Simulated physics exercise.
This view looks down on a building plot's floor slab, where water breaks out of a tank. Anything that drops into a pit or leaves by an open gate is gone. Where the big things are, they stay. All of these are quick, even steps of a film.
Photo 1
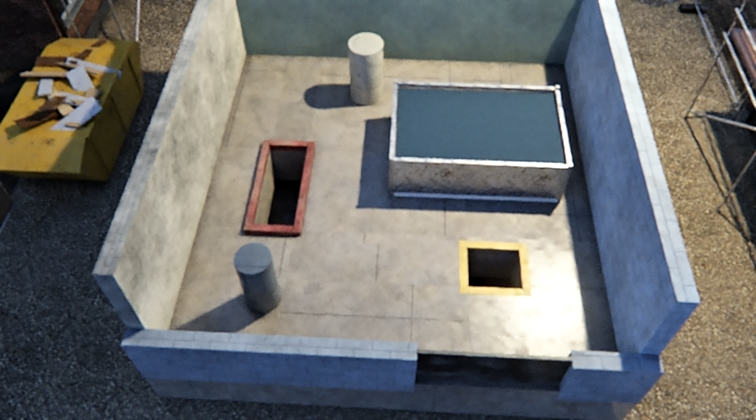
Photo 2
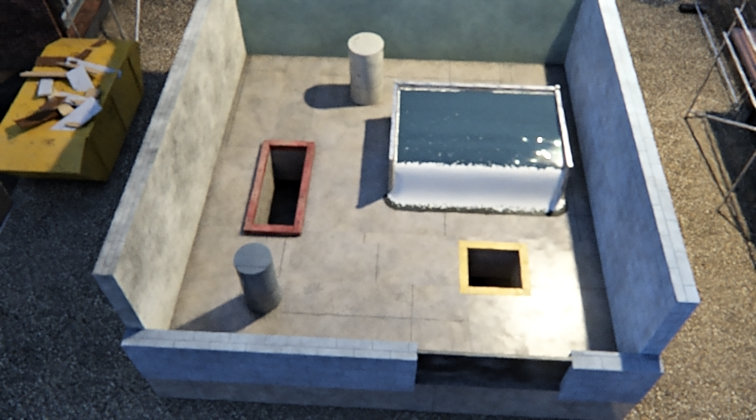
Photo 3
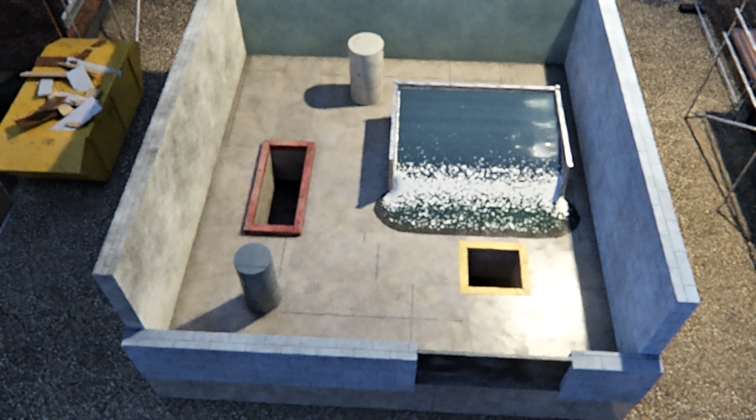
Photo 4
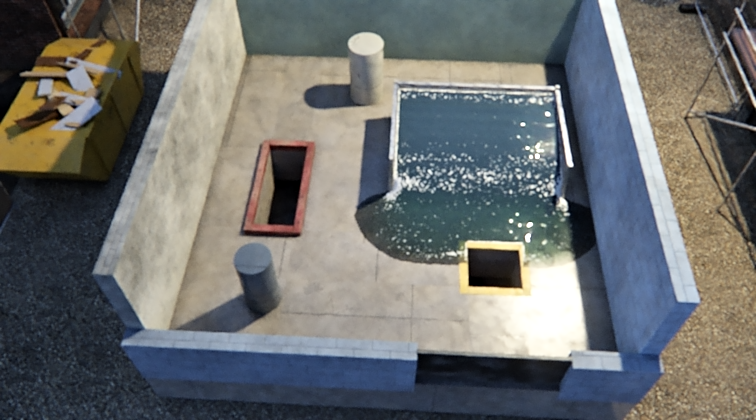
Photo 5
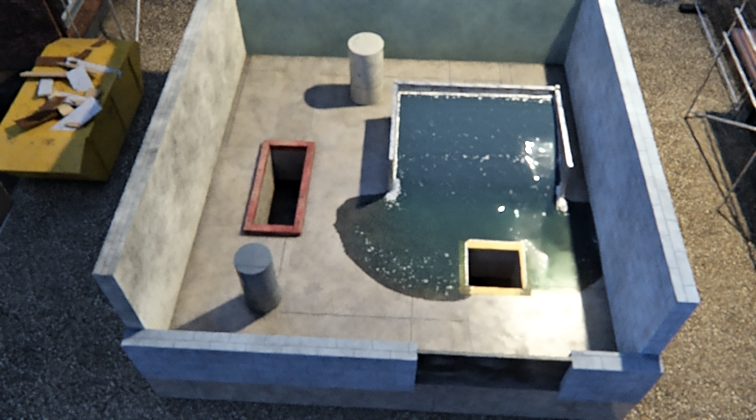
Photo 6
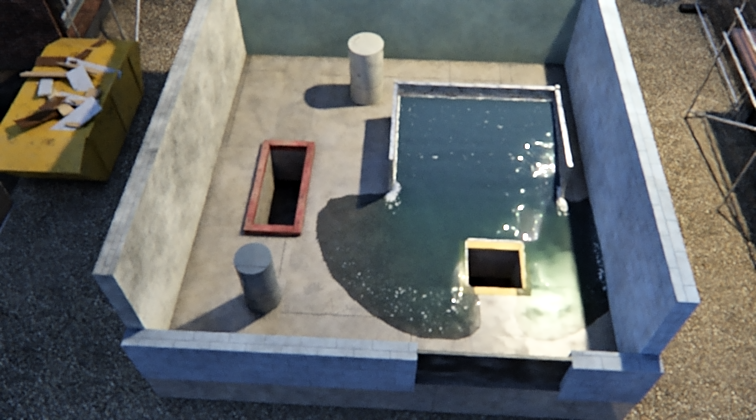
Water in a raised tank on a walled concrete slab breaks out along the near side, tumbling down in white foam. It spreads across the floor as a dark, glinting sheet, surrounding the yellow-framed opening, then widens left toward the red-framed one and forward, while two grey cylinders stand still.
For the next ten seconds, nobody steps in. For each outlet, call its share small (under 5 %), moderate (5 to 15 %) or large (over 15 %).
The gate - small, the red pit - small, the yellow pit - large.
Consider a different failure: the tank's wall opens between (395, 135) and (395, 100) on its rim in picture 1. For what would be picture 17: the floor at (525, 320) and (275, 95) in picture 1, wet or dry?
The first would be still unwetted and the second drenched.
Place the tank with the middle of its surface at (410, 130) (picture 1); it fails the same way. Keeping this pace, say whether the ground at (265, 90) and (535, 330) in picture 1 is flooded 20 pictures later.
I'd say the first one's left untouched and the second one's soaked.
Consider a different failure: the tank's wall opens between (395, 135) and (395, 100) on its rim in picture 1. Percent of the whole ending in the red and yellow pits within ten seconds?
Estimates in per cent: Red 25, yellow 2.
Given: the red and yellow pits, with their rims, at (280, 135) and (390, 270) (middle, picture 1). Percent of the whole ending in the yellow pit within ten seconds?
Yellow: 40 %.
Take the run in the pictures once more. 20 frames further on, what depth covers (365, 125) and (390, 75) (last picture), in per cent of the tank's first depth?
Taking them in turn: 0 in a hundred, then 0 in a hundred.
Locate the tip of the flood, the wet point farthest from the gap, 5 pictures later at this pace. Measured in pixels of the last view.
The farthest point of the front sits at (281, 360).
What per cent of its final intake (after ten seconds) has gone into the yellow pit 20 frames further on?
Some 70 per cent.
A moment on, water covers 40 % of the floor; the gate 0 %, the red pit 0 %, the yellow pit 14 %.
Next, water covers 45 % of the floor; the gate 0 %, the red pit 0 %, the yellow pit 23 %.
Then, water covers 50 % of the floor; the gate 0 %, the red pit 0 %, the yellow pit 34 %.
Later, water covers 70 % of the floor; the gate 0 %, the red pit 1 %, the yellow pit 45 %.
In the end, water covers 95 % of the floor; the gate 0 %, the red pit 1 %, the yellow pit 49 %.
